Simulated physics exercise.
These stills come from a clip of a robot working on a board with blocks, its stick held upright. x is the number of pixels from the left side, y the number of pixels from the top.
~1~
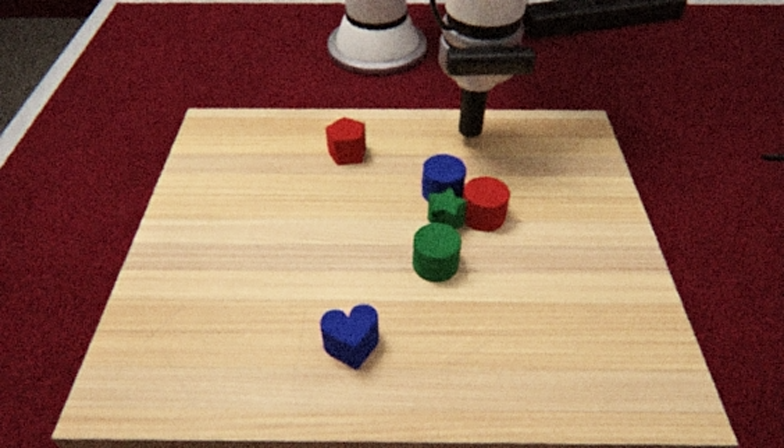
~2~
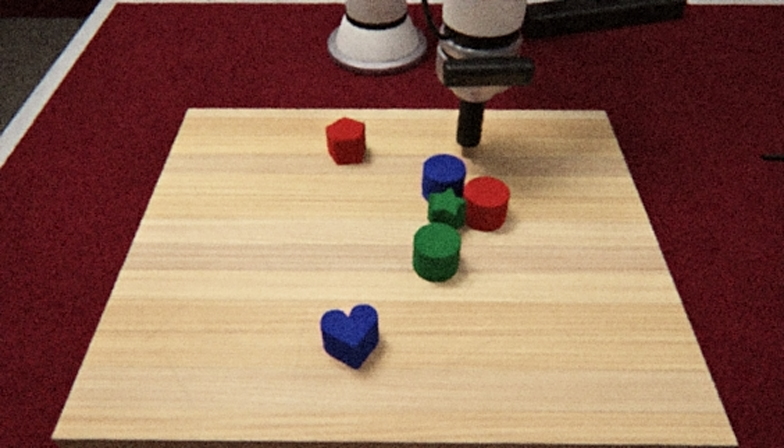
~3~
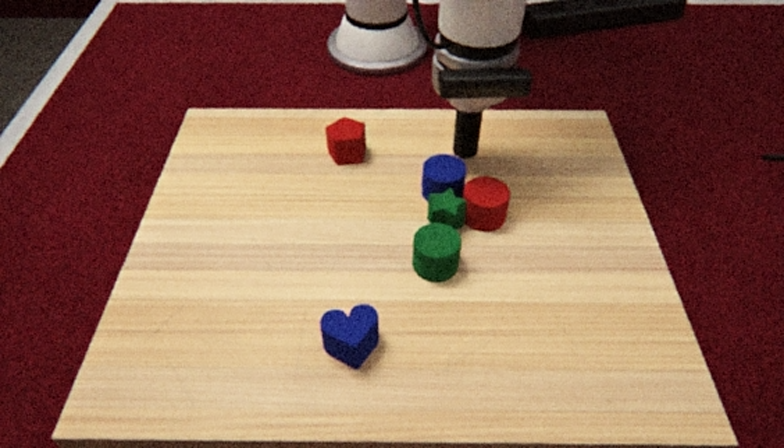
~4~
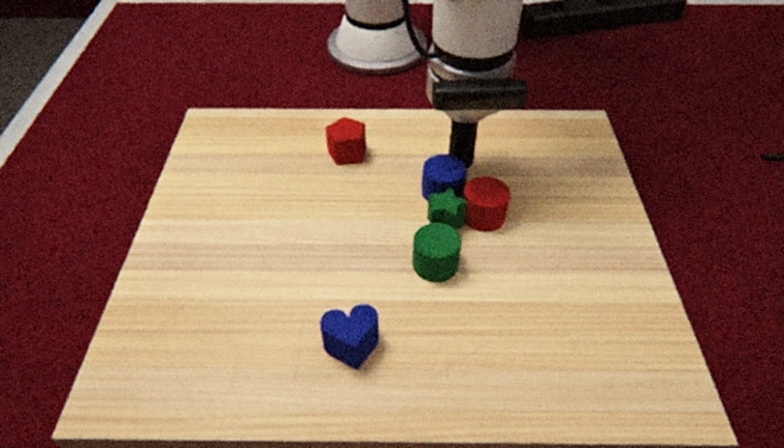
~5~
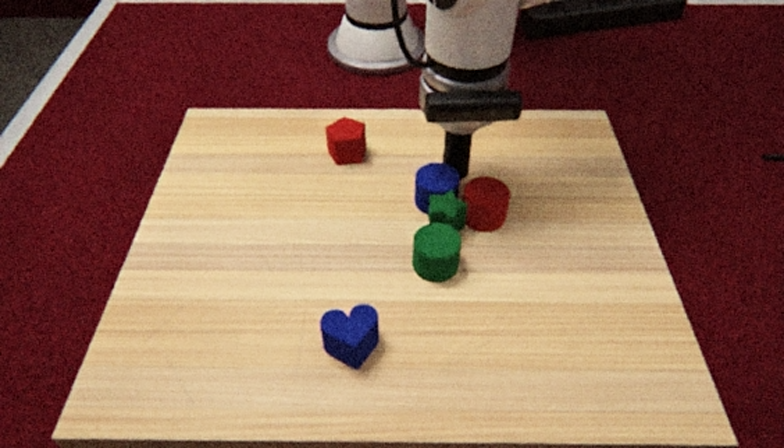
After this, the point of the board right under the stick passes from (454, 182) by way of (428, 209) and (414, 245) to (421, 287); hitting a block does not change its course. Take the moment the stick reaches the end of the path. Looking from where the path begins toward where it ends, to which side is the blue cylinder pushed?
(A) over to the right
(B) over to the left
A (over to the right)
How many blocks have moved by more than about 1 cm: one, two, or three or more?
My prediction: No fewer than three blocks.
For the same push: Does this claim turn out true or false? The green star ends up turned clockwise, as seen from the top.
False - the claim does not hold.
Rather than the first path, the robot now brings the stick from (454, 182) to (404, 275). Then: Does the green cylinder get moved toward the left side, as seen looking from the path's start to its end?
Answer: Yes.
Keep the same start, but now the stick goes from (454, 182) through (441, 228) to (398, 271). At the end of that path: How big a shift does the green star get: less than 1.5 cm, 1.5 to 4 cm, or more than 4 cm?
Movement: Over 4 cm.
On the path given first. One third of the way, stick at (427, 200); green cylinder at (441, 247); blue cylinder at (404, 204); green star at (443, 214), turned 50° anticlockwise.
Two thirds of the way, stick at (414, 237); green cylinder at (441, 249); blue cylinder at (377, 231); green star at (448, 218), turned 70° anticlockwise.
At the end, stick at (421, 277); green cylinder at (462, 274); blue cylinder at (376, 234); green star at (448, 218), turned 75° anticlockwise; red cylinder still.
